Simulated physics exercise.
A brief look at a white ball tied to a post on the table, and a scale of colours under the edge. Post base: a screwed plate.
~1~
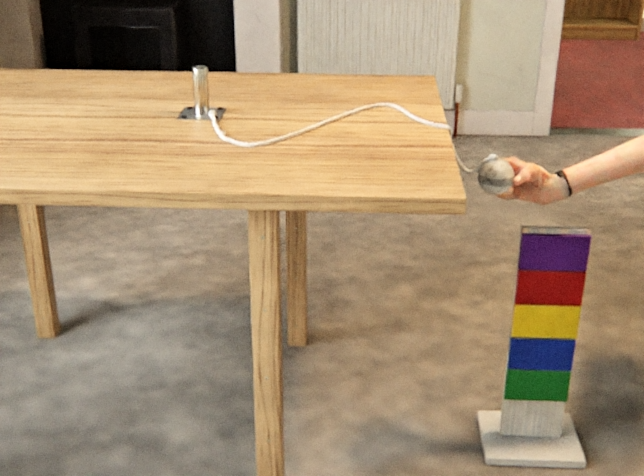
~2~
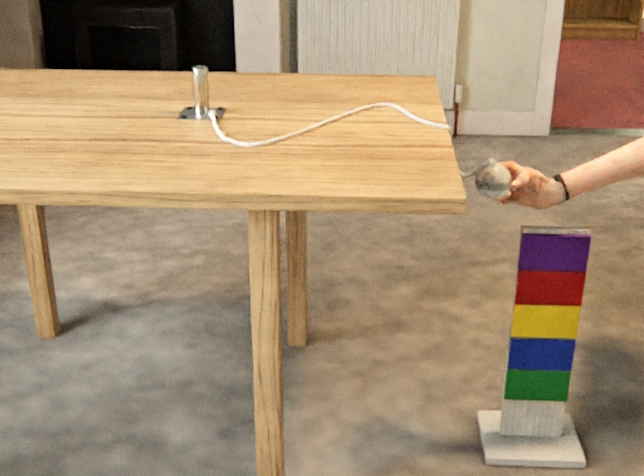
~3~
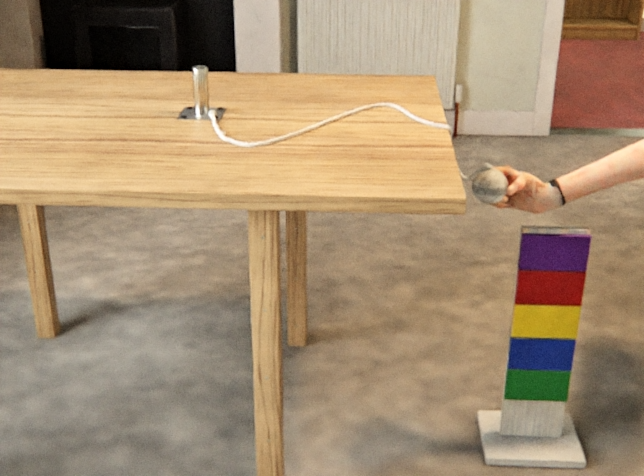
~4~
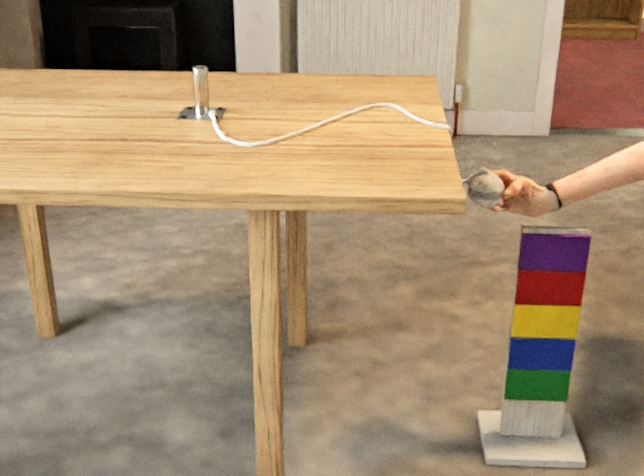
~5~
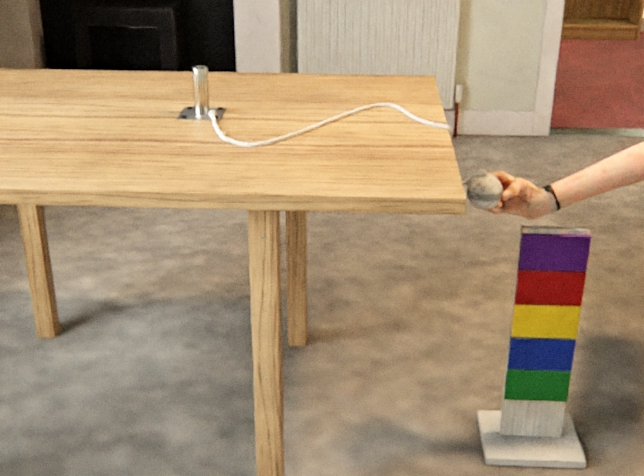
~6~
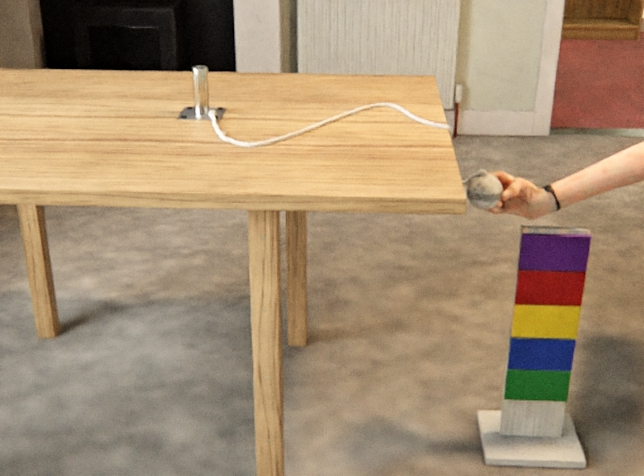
A hand reaching in from the right holds a pale, greyish-white ball just beyond the right edge of a wooden table, seen from slightly above in a carpeted room. A white cord curves across the tabletop from a short metal post on a plate, and below the hand stands a scale of purple, red, yellow, blue and green bands. The hand moves the ball slightly left and down towards the table edge, then keeps it nearly still, while the cord, scale and view stay put.
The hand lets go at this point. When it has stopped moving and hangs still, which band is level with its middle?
Green.
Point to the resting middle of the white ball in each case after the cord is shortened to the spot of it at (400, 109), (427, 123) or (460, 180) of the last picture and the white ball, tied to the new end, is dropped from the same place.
In order, it ends up near (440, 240), (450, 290) and (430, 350).
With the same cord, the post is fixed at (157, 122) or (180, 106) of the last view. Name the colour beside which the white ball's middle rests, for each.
It comes out blue the first time and blue the second time.
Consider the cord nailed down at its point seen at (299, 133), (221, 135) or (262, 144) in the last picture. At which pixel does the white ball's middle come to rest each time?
In order of the tries: About (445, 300), about (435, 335), about (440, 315).
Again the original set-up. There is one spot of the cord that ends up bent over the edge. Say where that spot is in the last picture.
That spot is around (341, 117).
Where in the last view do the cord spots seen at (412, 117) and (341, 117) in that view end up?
The first finishes about (441, 255) and the second about (451, 145).
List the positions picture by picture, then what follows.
The first frame shows white ball (496, 177); purple (555, 254); red (550, 289); yellow (546, 322); blue (542, 355); green (538, 386).
The second frame shows white ball (493, 181); cord through (217, 127) (262, 144) (327, 122) (381, 105) (437, 126).
The third frame shows white ball (490, 186).
The fourth frame shows white ball (486, 190); cord through (217, 127) (262, 144) (327, 122) (381, 105) (437, 126).
The fifth frame shows white ball (485, 192).
The sixth frame shows white ball (485, 192); cord through (217, 127) (262, 144) (327, 122) (381, 105) (437, 126).
Soon after, ball near (437, 361); level with blue.
Then, ball near (430, 383); level with green.
At rest, ball near (429, 383); level with green. The green one.
